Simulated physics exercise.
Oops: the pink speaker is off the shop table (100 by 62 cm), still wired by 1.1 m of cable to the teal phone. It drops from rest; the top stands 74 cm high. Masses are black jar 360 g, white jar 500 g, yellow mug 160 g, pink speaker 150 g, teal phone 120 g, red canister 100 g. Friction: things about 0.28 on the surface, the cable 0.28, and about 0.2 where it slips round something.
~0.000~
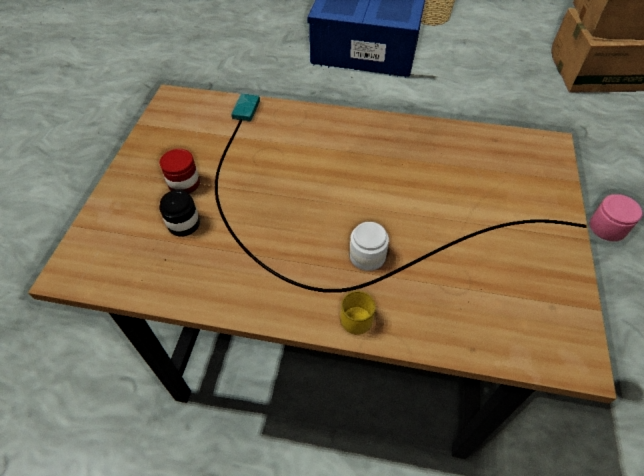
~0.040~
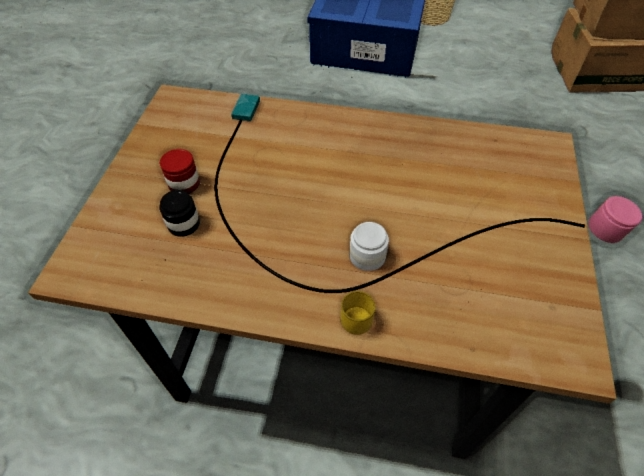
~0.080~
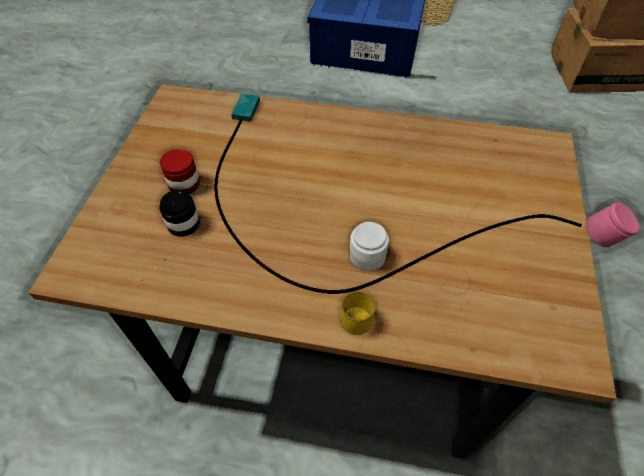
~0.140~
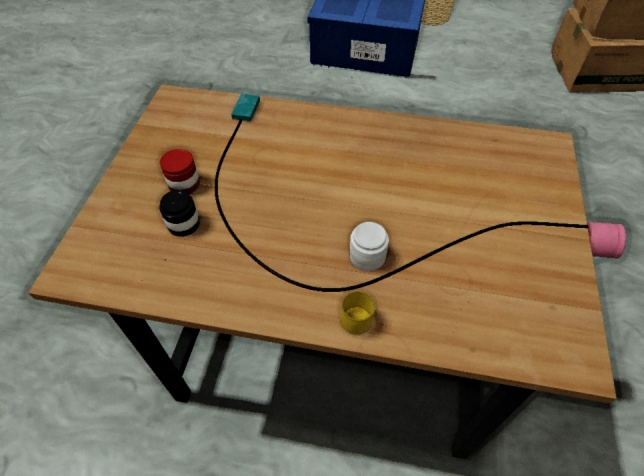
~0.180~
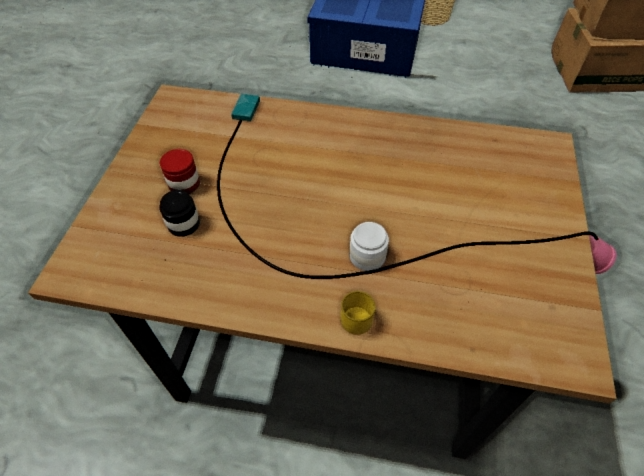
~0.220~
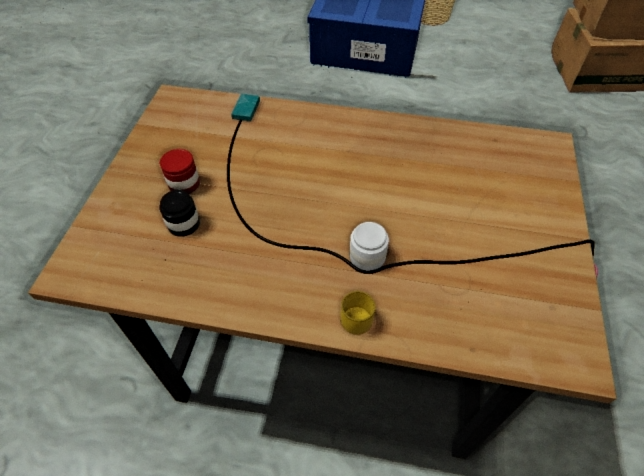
A pink object drops beside the wooden table, pulling the black cable against a white jar.
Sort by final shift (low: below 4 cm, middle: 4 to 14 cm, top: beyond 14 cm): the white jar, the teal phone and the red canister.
The white jar hardly moves, the teal phone reaches the top band, the red canister hardly moves.
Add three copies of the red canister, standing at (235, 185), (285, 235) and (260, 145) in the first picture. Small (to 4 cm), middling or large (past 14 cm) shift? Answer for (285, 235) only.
There: Middling.
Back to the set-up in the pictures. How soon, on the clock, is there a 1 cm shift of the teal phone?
Teal phone 0.32 s.
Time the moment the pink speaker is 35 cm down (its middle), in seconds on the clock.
About: 0.48 s.
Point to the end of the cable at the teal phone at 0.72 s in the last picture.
Near (323, 218).
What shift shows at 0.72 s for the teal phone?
About: Teal phone 35 cm.
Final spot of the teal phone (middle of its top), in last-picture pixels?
At about (335, 243).
After 0.5 s, the cable's tail end at (296, 138); teal phone 14 cm off its start, white jar 1 cm off its start, pink speaker over the edge.
After 0.7 s, the cable's tail end at (323, 218); teal phone 35 cm off its start, white jar 1 cm off its start, pink speaker over the edge.
After 1.0 s, the cable's tail end at (352, 260); teal phone 46 cm off its start at (335, 243), white jar 2 cm off its start at (379, 232), pink speaker over the edge.
After 1.2 s, the cable's tail end at (352, 260); teal phone 46 cm off its start, white jar 2 cm off its start, pink speaker over the edge.
After 2.4 s, the cable's tail end at (352, 260); teal phone 46 cm off its start at (335, 243), white jar 2 cm off its start at (380, 232), red canister 0 cm off its start at (176, 160), pink speaker over the edge.
